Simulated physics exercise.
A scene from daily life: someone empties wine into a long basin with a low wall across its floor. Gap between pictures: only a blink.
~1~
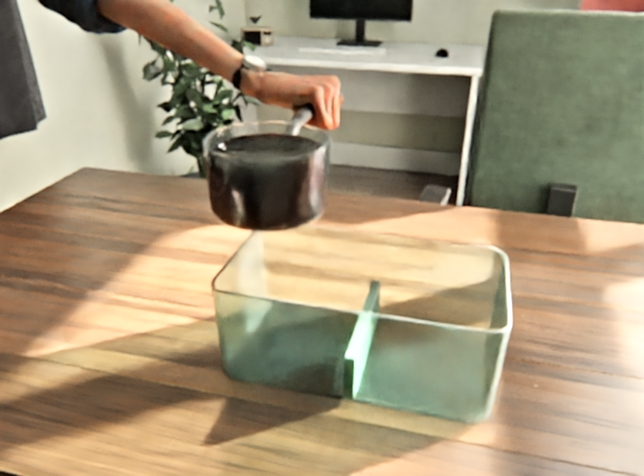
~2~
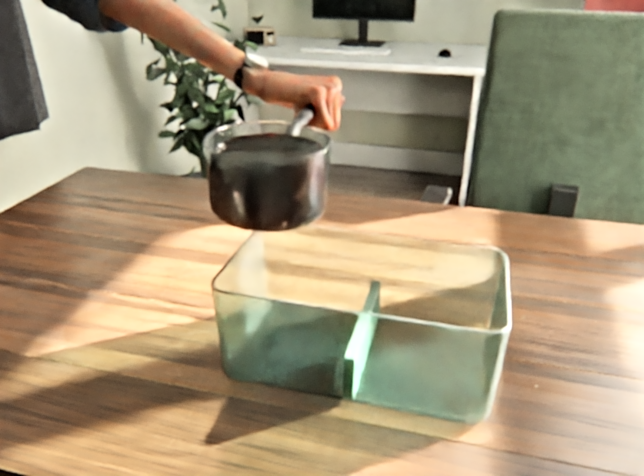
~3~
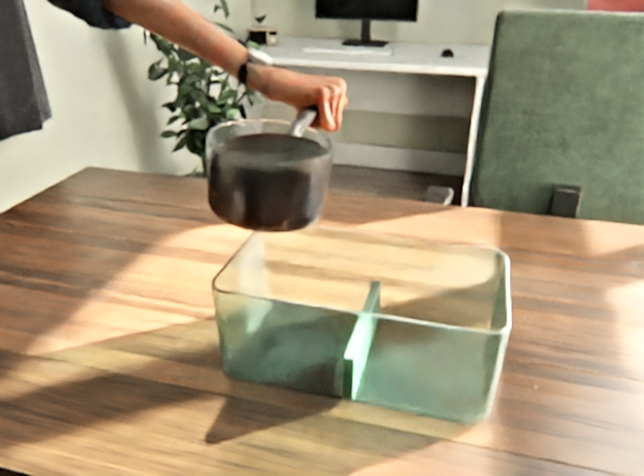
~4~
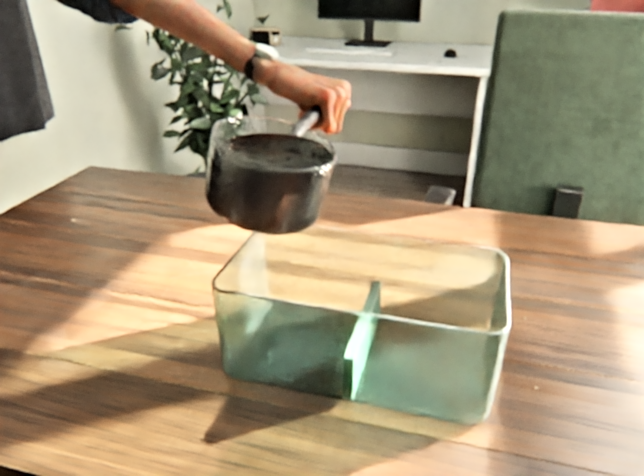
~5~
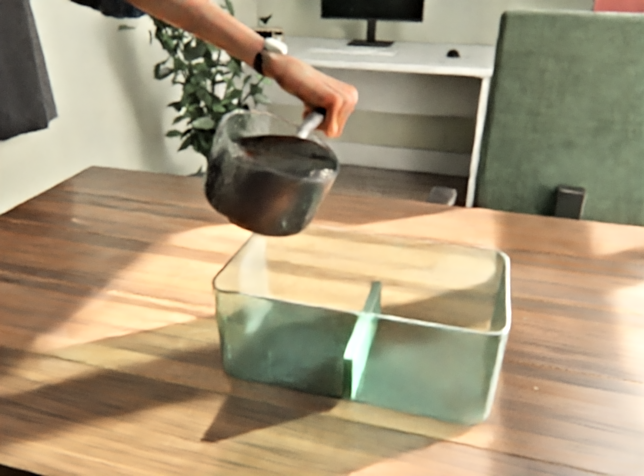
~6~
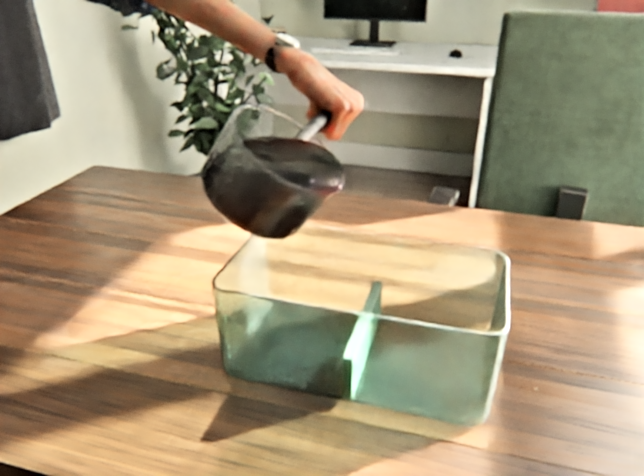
A hand reaching in from the upper left holds a clear pot of dark wine above a wooden table in a sunlit room, seen from slightly above by a still camera. Below it sits a long, pale green glass basin with a low dividing wall, with a plant, white desk and green chair behind. The pot stays nearly level at first, then tilts steadily rightward as the wrist turns.
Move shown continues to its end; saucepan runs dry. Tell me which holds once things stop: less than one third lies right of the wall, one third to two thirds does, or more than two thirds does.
Middle of three bands.
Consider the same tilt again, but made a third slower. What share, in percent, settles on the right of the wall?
It comes to some 60 in a hundred.
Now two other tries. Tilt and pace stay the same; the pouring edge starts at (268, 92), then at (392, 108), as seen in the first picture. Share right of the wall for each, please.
Try one: 5 %; try two: 90 %.
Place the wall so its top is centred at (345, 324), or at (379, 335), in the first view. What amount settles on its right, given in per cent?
In order, near 80 and 35 in a hundred.
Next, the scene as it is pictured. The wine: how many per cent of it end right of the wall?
Close to 45 percent.
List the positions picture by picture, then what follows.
In the first frame, tilt 0°; pouring edge (327, 146); surface from (215, 144) to (327, 154); the long basin's rim runs from (237, 253) to (508, 289); the wall's top is at (365, 316).
In the second frame, tilt 2°; pouring edge (328, 148); surface from (216, 143) to (327, 155).
In the third frame, tilt 6°; pouring edge (331, 154); surface from (218, 142) to (330, 157).
In the fourth frame, tilt 14°; pouring edge (334, 163); surface from (221, 143) to (333, 159).
In the fifth frame, tilt 24°; pouring edge (336, 174); surface from (220, 145) to (338, 165); 1 per cent is over the edge.
In the sixth frame, tilt 35°; pouring edge (335, 188); surface from (219, 145) to (331, 173); 5 per cent is over the edge.
A moment on, the tilt is 99° and 30 per cent is still to pour, 12 is left of the wall and 28 right of it.
Next, the tilt is 104° and 7 per cent is still to pour, 41 is left of the wall and 47 right of it.
Then the tilt is 104° and 1 per cent is still to pour, 51 is left of the wall and 45 right of it.
Later the tilt is 104° and 0 per cent is still to pour, 53 is left of the wall and 45 right of it.
At rest 53 per cent lies left of the wall, 45 right of it and 1 outside.
